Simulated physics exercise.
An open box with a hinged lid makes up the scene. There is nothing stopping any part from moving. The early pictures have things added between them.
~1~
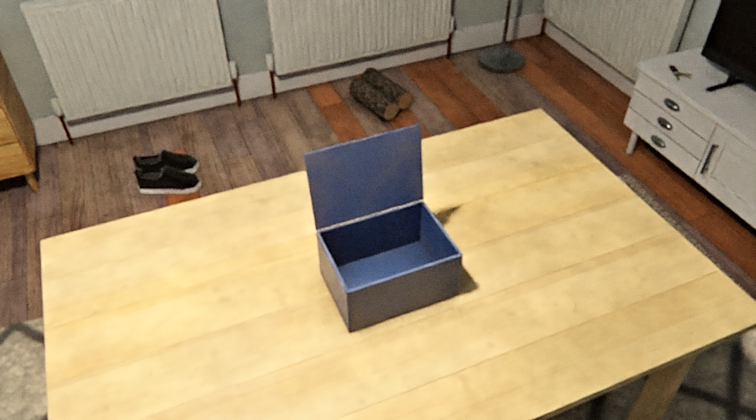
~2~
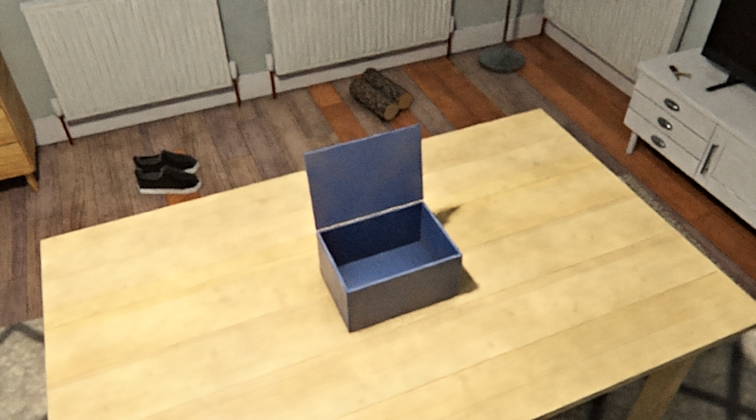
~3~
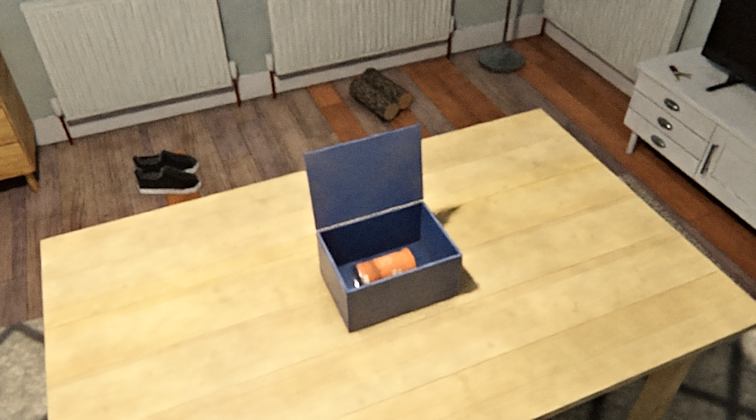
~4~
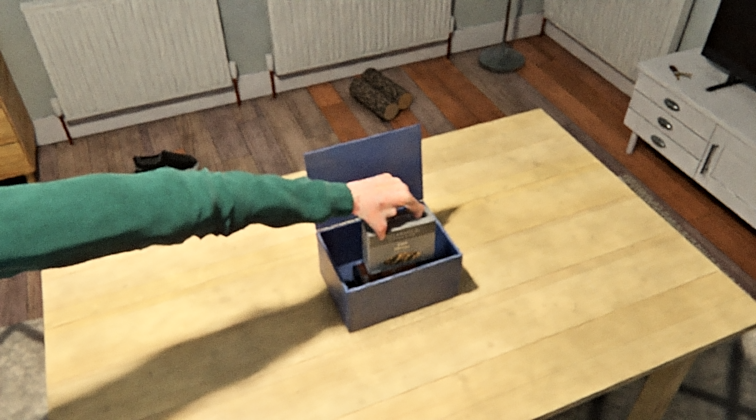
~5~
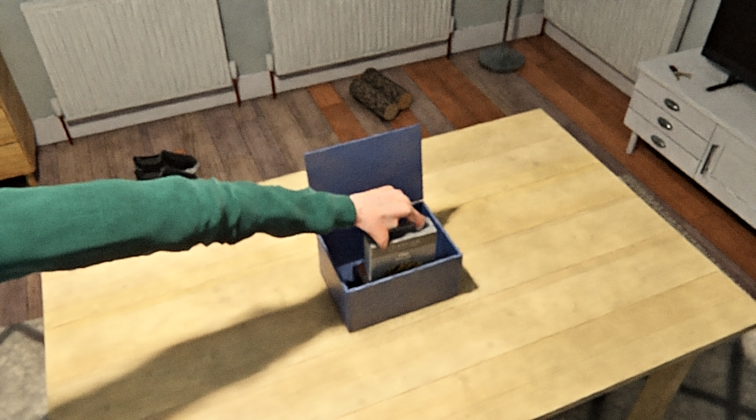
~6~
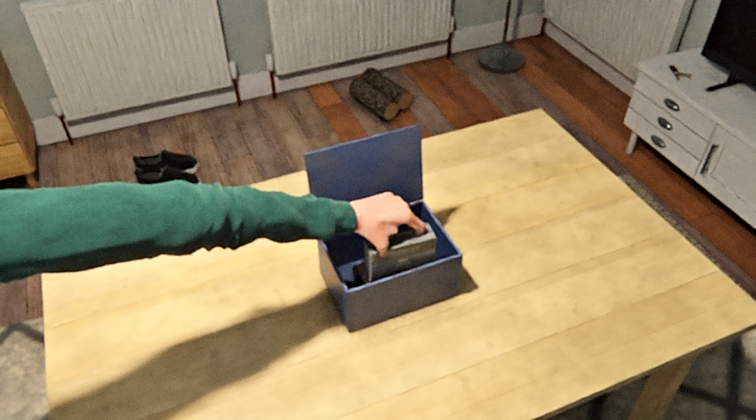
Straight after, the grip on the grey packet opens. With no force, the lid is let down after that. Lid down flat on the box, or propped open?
Down flat.
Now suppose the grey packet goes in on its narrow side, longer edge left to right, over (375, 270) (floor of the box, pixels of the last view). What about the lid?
Then it shuts flat.
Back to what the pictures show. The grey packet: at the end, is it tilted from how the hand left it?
The grey packet keeps its pose.
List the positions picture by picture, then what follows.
The last thing is not in view yet, in the first frame.
The last thing is not in view yet, in the second frame.
The last thing is not in view yet; orange tin (384, 271), in the third frame.
Coming down; grey packet (398, 240), in the fourth frame.
Coming down; grey packet (400, 251), in the fifth frame.
In place under the hand; grey packet (400, 257), in the sixth frame.
Then, 0.50 s past the last view, grey packet displaced a little near (400, 284).
Then, 1.50 s past the last view, lid 68° above the rim; grey packet displaced a little near (400, 284); orange tin displaced a little.
Then, 1.70 s past the last view, lid 45° above the rim; grey packet displaced a little near (400, 284); orange tin displaced a little.
Then, 1.90 s past the last view, lid 13° above the rim; grey packet displaced a little near (400, 284); orange tin displaced a little.
Finally, lid shut; moved from the start, grey packet; orange tin still in place. Final places as the last picture's camera would see them, grey packet near (400, 284).
